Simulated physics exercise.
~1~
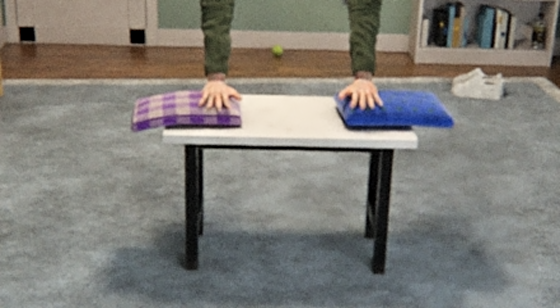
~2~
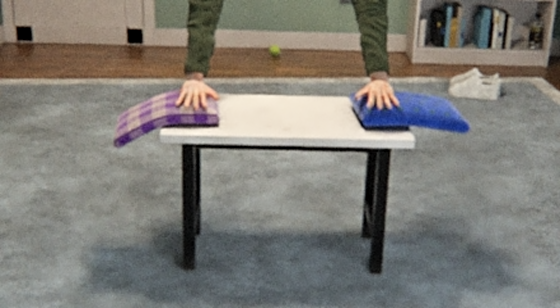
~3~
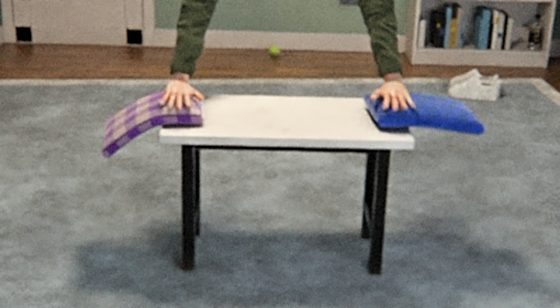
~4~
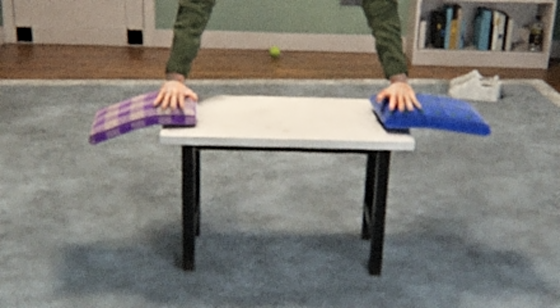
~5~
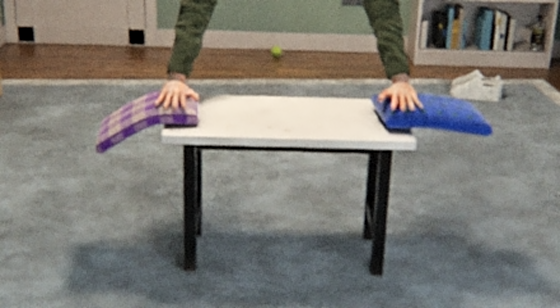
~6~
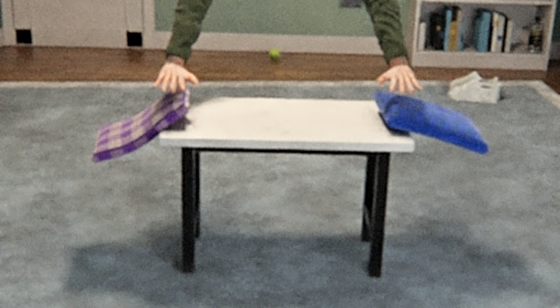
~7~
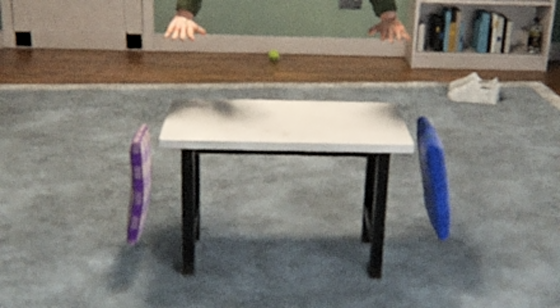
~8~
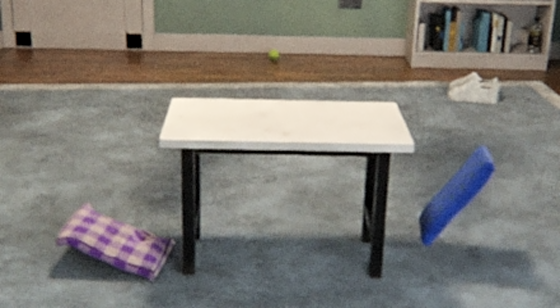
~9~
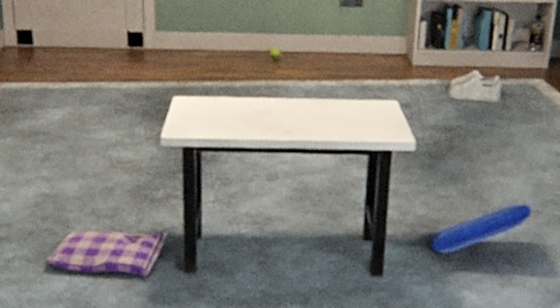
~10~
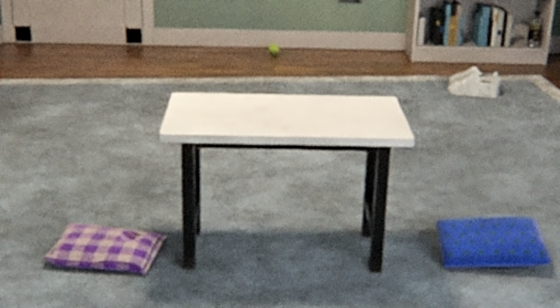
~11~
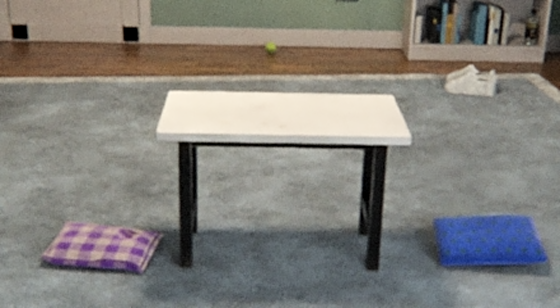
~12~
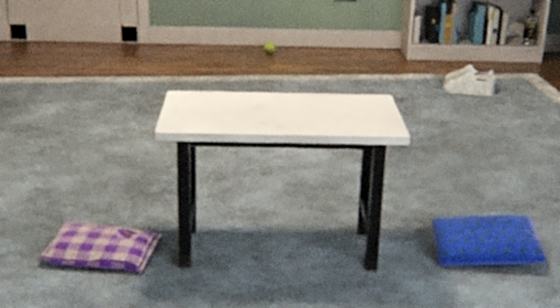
Two hands slid a purple checked cushion to the left and a blue one to the right until both hung over the ends of a white bench, then let go, and both dropped off and ended up lying on the carpet.
